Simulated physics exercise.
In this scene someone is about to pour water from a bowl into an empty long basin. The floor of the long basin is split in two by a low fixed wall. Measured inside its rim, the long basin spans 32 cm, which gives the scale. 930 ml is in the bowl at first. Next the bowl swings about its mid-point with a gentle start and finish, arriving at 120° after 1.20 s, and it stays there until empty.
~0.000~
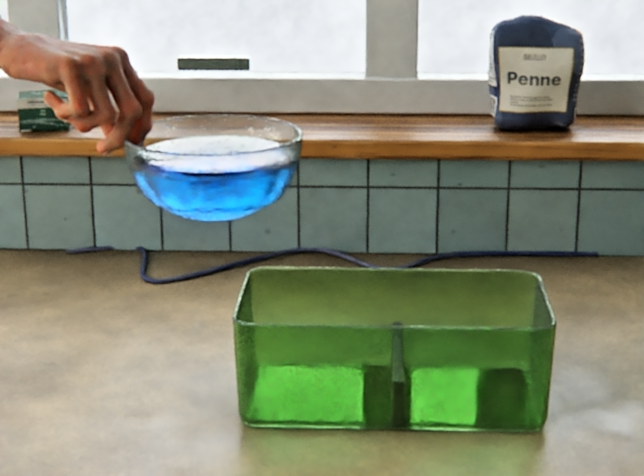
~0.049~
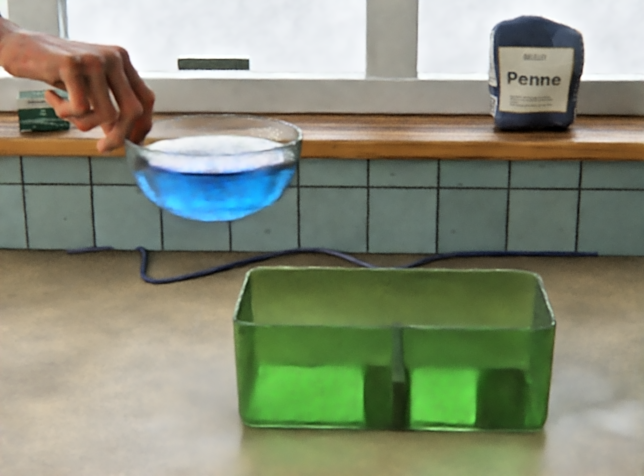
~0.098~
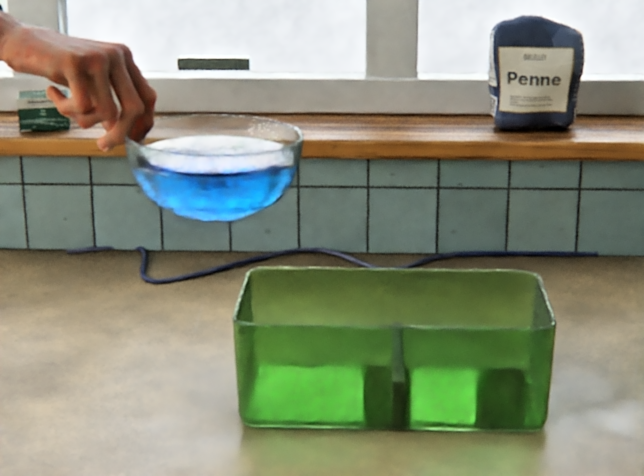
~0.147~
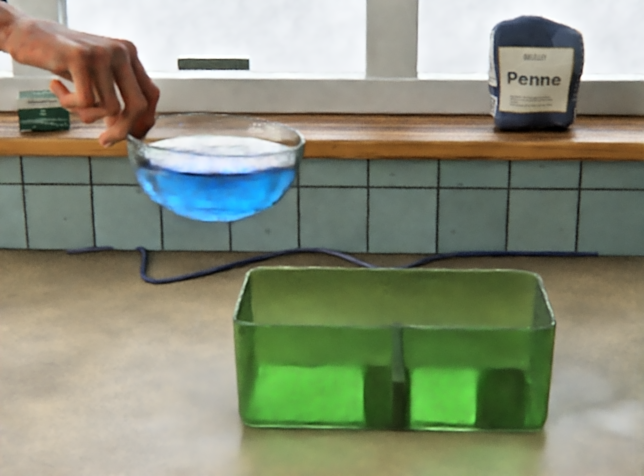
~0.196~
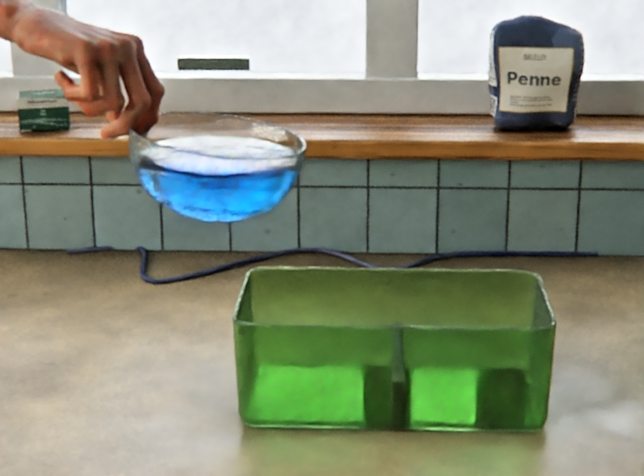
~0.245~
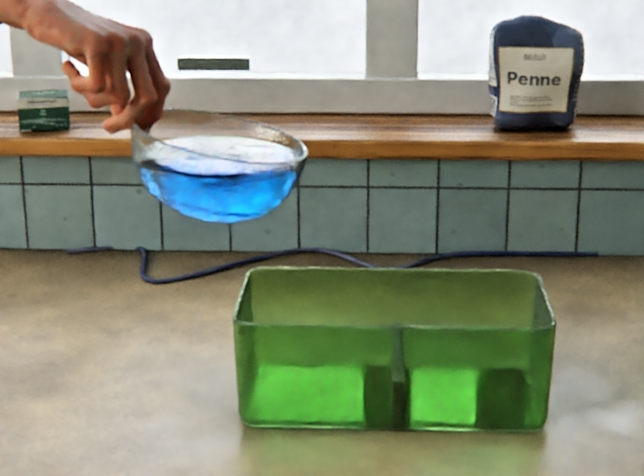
A person's hand at the upper left holds a clear glass bowl of bright blue liquid above a stone-like counter, seen from the front and slightly above by a still camera. A green see-through basin with a dividing wall stands below to the right, before grey-green tiles, a dark cord and a wooden sill holding a Penne bag. The hand shifts slightly right and gradually tilts the bowl rightward.
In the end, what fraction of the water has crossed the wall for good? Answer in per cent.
In the end about 4 per cent has crossed for good.
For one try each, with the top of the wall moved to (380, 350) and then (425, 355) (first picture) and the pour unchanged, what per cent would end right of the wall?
It comes to 20 per cent, and then 10 per cent.
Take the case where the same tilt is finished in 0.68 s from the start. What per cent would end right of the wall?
In that case, some 10 percent.
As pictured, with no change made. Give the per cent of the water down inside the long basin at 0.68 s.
The basin holds roughly 26 in a hundred parts at that moment.
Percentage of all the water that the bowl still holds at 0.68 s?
I'd estimate some 38 % remains.
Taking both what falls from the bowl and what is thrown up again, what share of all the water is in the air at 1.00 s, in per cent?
Close to 3 in every hundred parts.
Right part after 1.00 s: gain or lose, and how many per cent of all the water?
Looks like it went upward, around 2 per cent.
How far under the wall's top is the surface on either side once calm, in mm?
14 mm left, 48 mm right.
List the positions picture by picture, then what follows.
In the first picture, tilt 0°; pouring edge (301, 137); surface from (133, 153) to (297, 154); the long basin's rim runs from (242, 296) to (546, 300); the wall's top is at (398, 351).
In the second picture, tilt 0°; pouring edge (301, 137); surface from (134, 151) to (297, 154).
In the third picture, tilt 2°; pouring edge (302, 140); surface from (135, 152) to (297, 156).
In the fourth picture, tilt 4°; pouring edge (303, 143); surface from (135, 151) to (298, 157).
In the fifth picture, tilt 8°; pouring edge (305, 148); surface from (137, 150) to (299, 158).
In the sixth picture, tilt 12°; pouring edge (306, 155); surface from (140, 151) to (302, 159).
Then, 0.68 s in, the tilt is 73° and 38 per cent is still to pour, 27 is left of the wall and 0 right of it.
Then, 1.00 s in, the tilt is 112° and 0 per cent is still to pour, 95 is left of the wall and 2 right of it.
Then, 1.34 s in, the tilt is 120° and 0 per cent is still to pour, 95 is left of the wall and 4 right of it.
Then, 1.70 s in, the tilt is 120° and 0 per cent is still to pour, 95 is left of the wall and 4 right of it.
Finally, 95 per cent lies left of the wall, 4 right of it and 1 outside.
